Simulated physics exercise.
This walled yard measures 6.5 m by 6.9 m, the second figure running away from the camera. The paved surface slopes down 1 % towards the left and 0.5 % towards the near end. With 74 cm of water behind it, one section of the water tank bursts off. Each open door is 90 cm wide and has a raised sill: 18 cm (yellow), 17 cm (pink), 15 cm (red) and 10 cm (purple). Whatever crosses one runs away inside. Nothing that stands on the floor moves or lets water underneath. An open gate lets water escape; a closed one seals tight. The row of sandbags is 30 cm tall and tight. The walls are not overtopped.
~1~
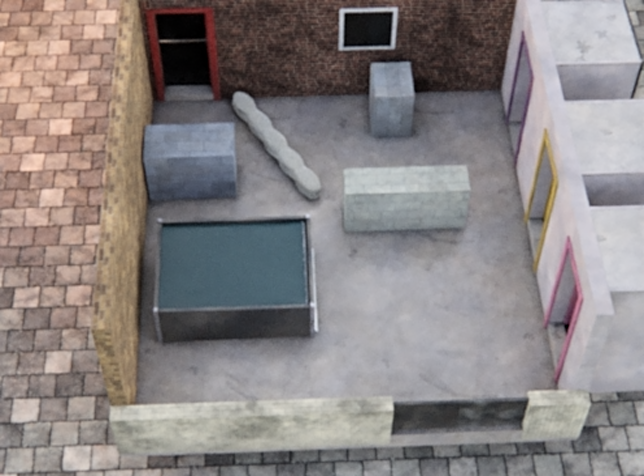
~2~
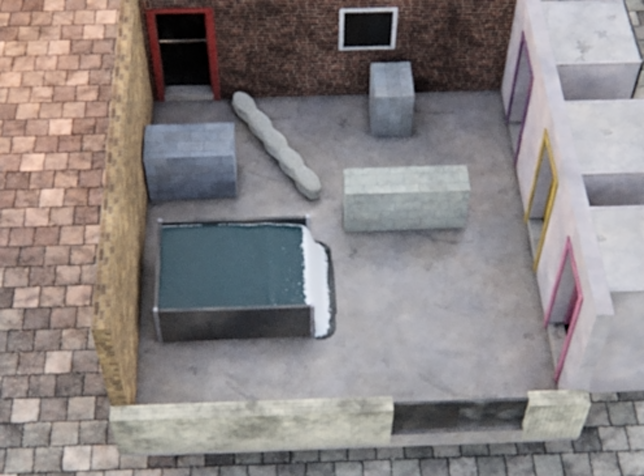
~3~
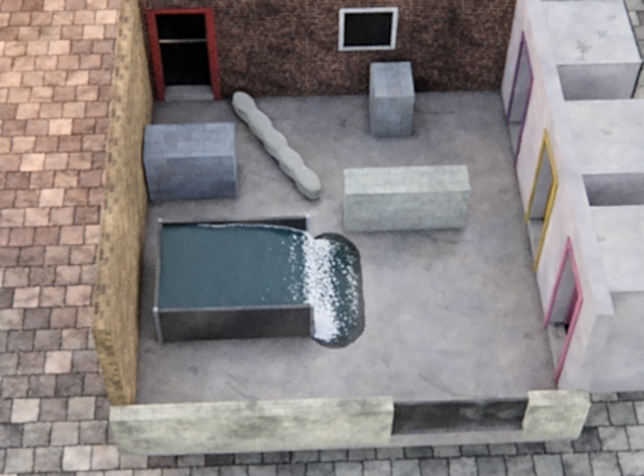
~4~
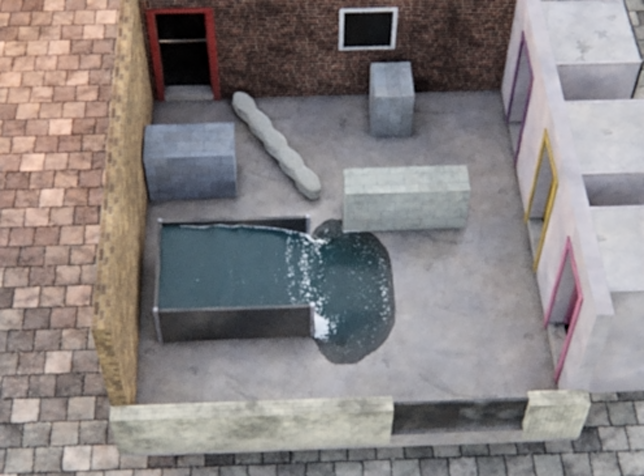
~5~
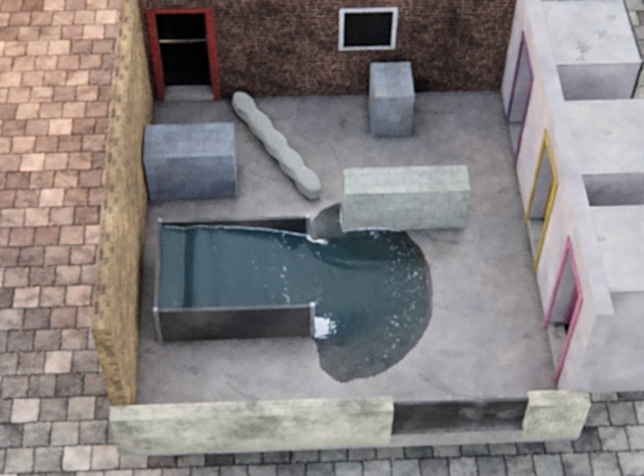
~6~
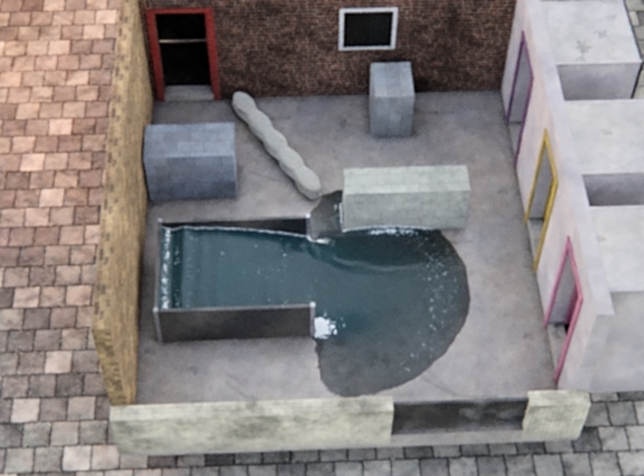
A walled yard with a grey floor is seen from above by a still camera, with brick paving outside. A dark-sided tank of blue-green water sits at left, near blue-grey and pale green blocks, a lumpy grey bar, a red-framed doorway and purple, yellow and pink doorways at right. The tank's right side gives way, and foaming water pours out, fanning rightward and toward the near wall and reaching the pale block.
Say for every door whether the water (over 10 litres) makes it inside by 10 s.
The water let in: At the yellow door it passes the limit; at the pink door it exceeds the limit; at the red door it stays under the limit; at the purple door it keeps below the limit.
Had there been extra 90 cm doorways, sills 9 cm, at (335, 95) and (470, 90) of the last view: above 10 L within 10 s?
In that order: Under, above.
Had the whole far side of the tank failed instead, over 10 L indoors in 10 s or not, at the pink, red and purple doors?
Against that limit: Pink below, red above, purple not over.
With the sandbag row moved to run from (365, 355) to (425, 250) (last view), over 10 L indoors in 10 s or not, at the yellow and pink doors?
Against that limit: Yellow above, pink below.
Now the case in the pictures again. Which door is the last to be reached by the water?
Last comes the red one.
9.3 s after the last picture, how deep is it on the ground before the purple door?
About 5.0 cm.
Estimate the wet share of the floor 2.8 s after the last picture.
About 50 per cent.
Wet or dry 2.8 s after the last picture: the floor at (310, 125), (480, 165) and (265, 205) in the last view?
In that order: Flooded, flooded, still dry.
Then, 0.7 s after the last picture water covers 35 % of the floor and is deepest (35 cm) near (531, 244); yellow door 17 cm at the sill, 3 L in, pink door 10 cm at the sill, 0 L in, red door not reached, purple door not reached.
Then, 1.5 s after the last picture water covers 40 % of the floor and is deepest (42 cm) near (561, 403); yellow door 36 cm at the sill, 74 L in, pink door 26 cm at the sill, 9 L in, red door not reached, purple door 1 cm at the sill, 0 L in.
Then, 2.8 s after the last picture water covers 50 % of the floor and is deepest (30 cm) near (563, 414); yellow door 25 cm at the sill, 187 L in, pink door 27 cm at the sill, 60 L in, red door not reached, purple door 4 cm at the sill, 0 L in.
Then, 5.3 s after the last picture water covers 70 % of the floor and is deepest (23 cm) near (135, 431); yellow door 11 cm at the sill, 203 L in, pink door 11 cm at the sill, 84 L in, red door not reached, purple door 5 cm at the sill, 0 L in.
Then, 9.3 s after the last picture water covers 90 % of the floor and is deepest (18 cm) near (159, 430); yellow door 4 cm at the sill, 203 L in, pink door 5 cm at the sill, 84 L in, red door 1 cm at the sill, 0 L in, purple door 5 cm at the sill, 0 L in.
